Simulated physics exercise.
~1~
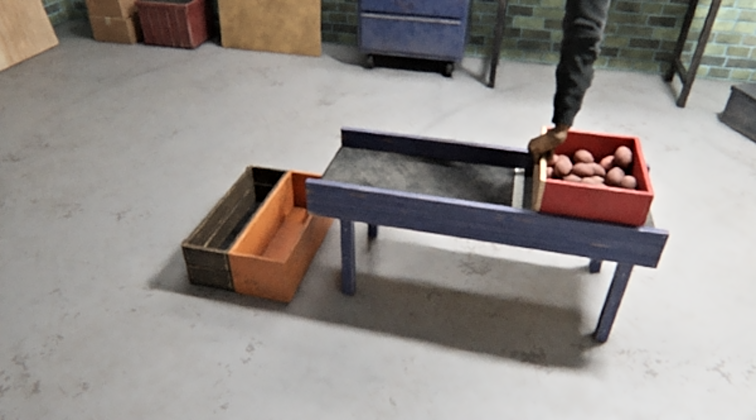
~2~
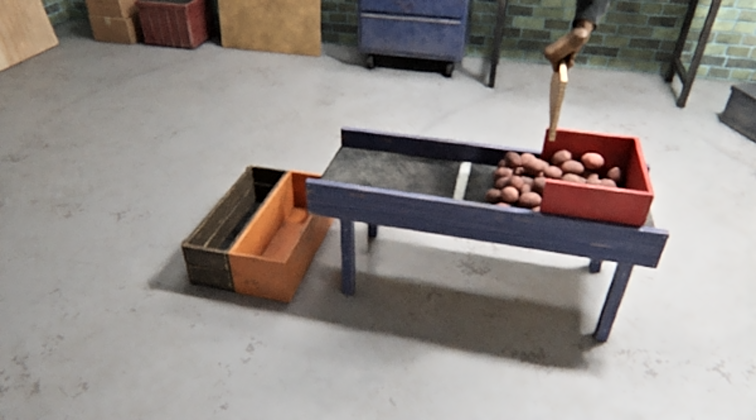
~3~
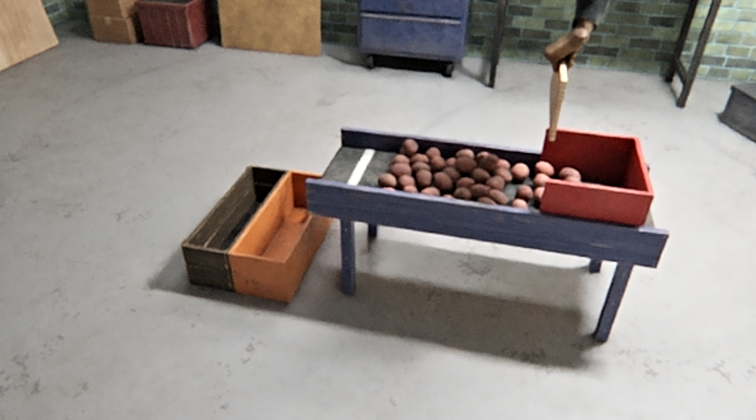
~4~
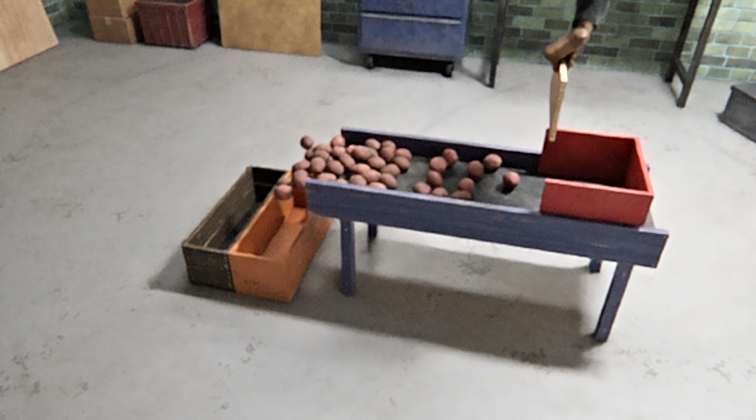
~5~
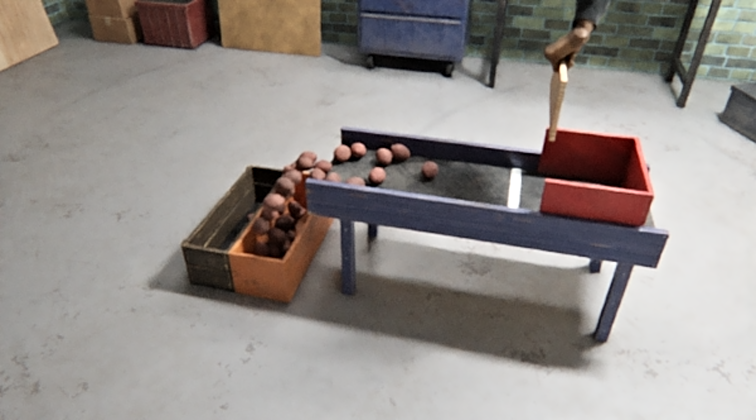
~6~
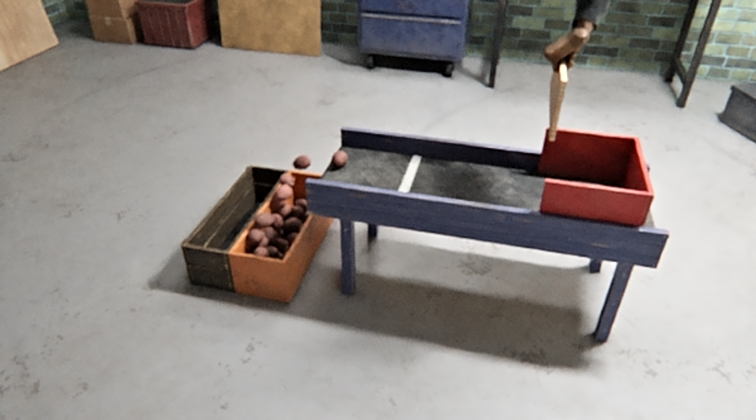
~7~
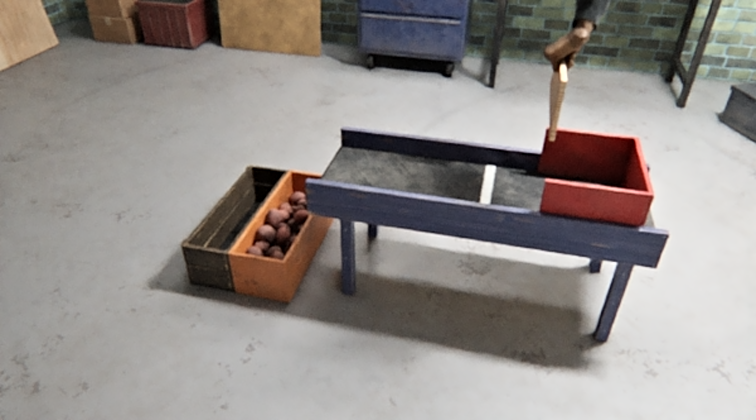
Red potatoes ride a belt left from a red pen and drop into an orange bin.
